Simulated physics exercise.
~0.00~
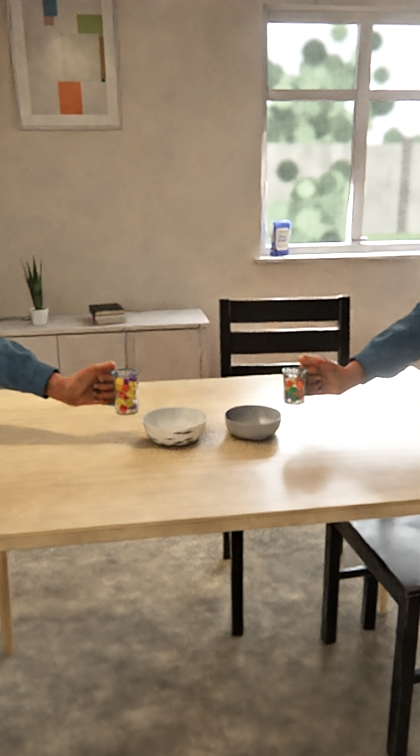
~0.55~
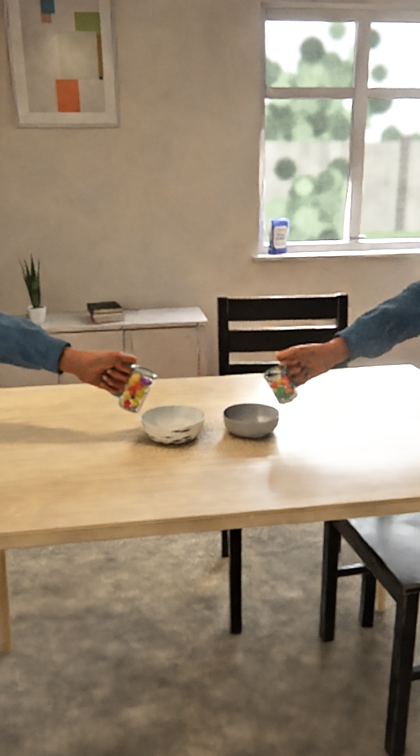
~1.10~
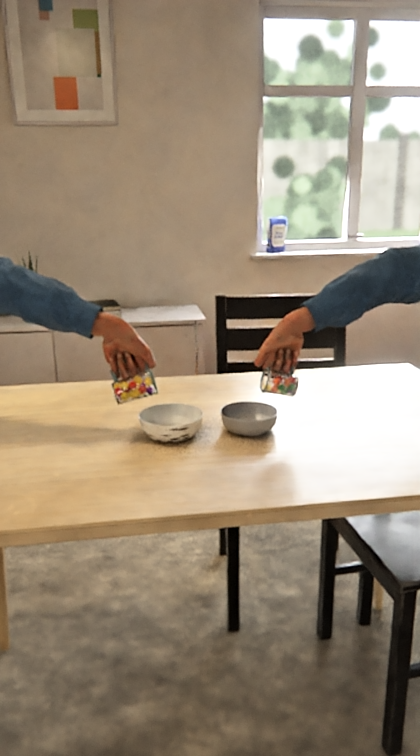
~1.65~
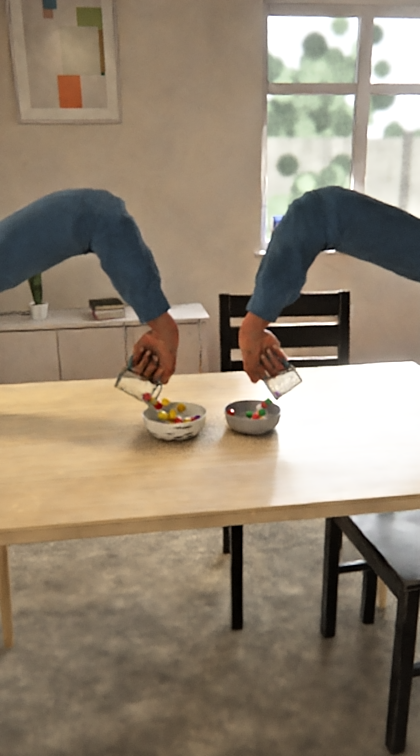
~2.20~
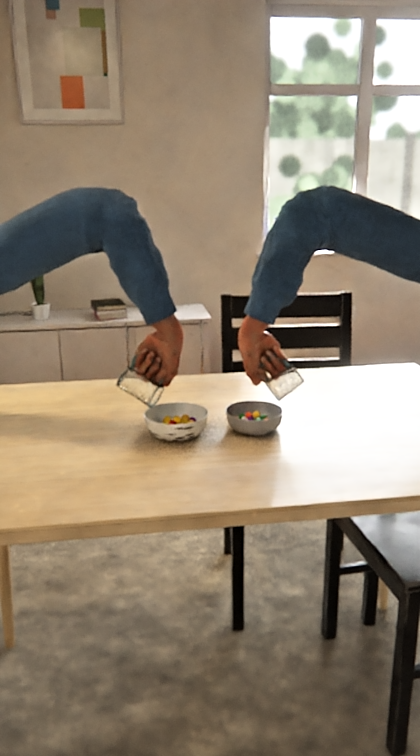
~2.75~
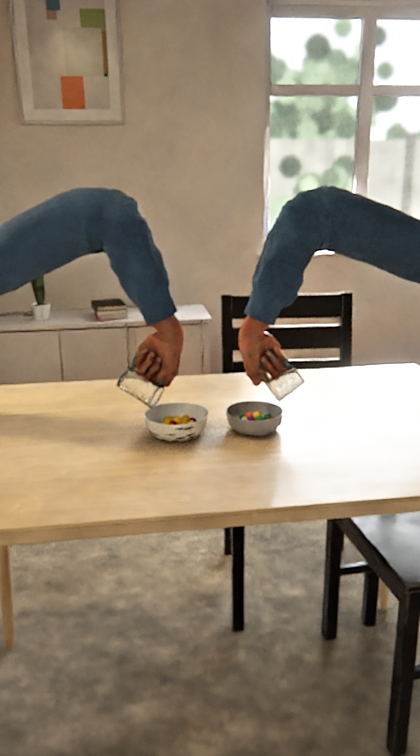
We see two blue-sleeved arms holding clear cups of colourful sweets above two low bowls on a wooden table. The hands move inward and tip the cups until upside down, pouring the sweets out, and both cups end empty with all the sweets resting in the bowls.
